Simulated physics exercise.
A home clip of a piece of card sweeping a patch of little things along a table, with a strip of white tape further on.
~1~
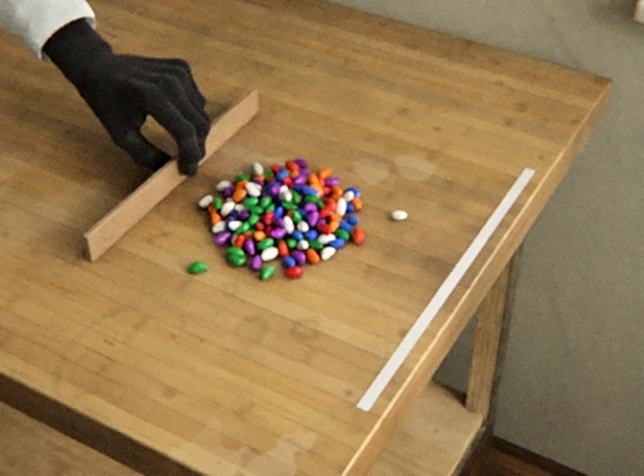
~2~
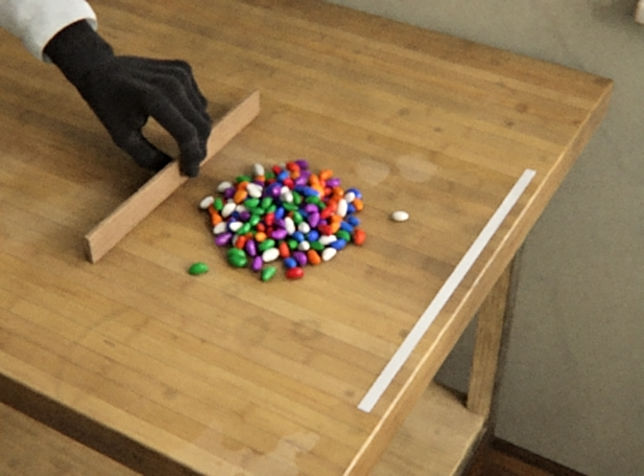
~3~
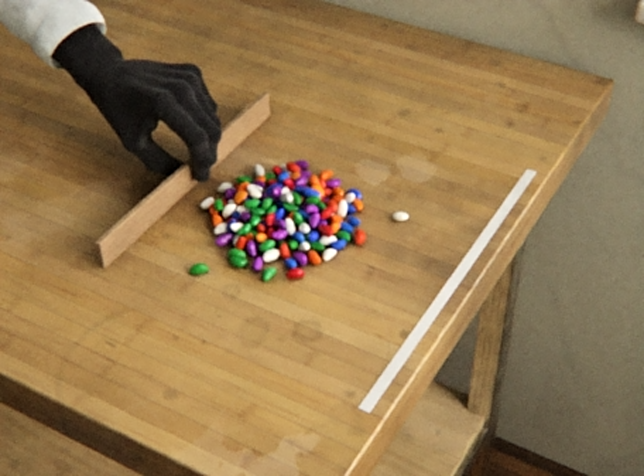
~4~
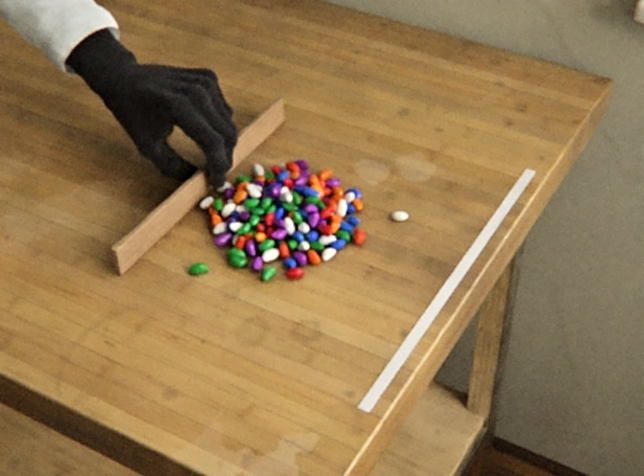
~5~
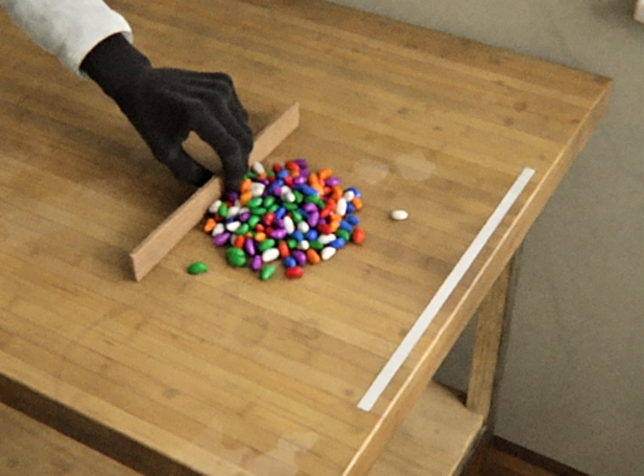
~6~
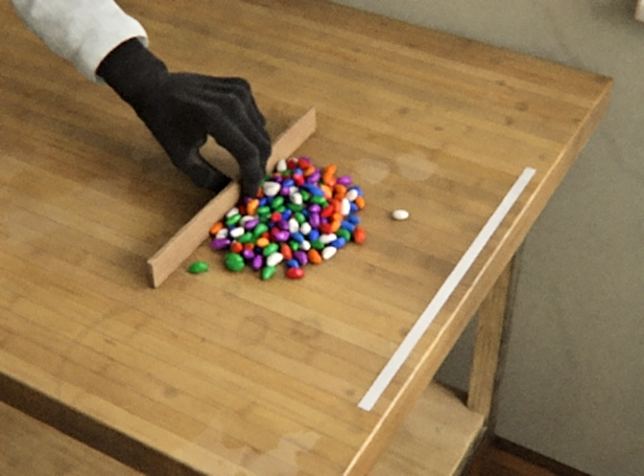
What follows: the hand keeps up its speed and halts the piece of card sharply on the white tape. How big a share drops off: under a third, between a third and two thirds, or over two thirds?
Lost: More than two thirds of the heap.
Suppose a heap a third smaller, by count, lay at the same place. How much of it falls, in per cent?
Roughly 90 in a hundred.
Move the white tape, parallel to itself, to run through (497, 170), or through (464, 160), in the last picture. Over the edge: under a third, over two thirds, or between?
One: Between a third and two thirds. Two: Below one third.
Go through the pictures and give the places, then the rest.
In the first frame, piece of card near (101, 236), at rest; white tape near (523, 180), right by the edge; edge at (472, 288); the heap near (282, 215), jelly beans.
In the second frame, piece of card near (102, 238), at rest.
In the third frame, piece of card near (113, 242); the heap near (283, 217).
In the fourth frame, piece of card near (129, 249).
In the fifth frame, piece of card near (146, 255); the heap near (284, 215), a little pushed along.
In the sixth frame, piece of card near (164, 262); white tape near (524, 179); edge at (473, 288); the heap near (290, 216), near half pushed along.
Shortly afterwards, piece of card still moving, near (348, 216); heap all on the table, its front near (459, 266).
Next, piece of card stopped at the white tape; heap the bulk over the edge.
Some moments later, piece of card stopped at the white tape; heap all but a few over the edge.
In the end, piece of card stopped at the white tape; heap all but a few over the edge.
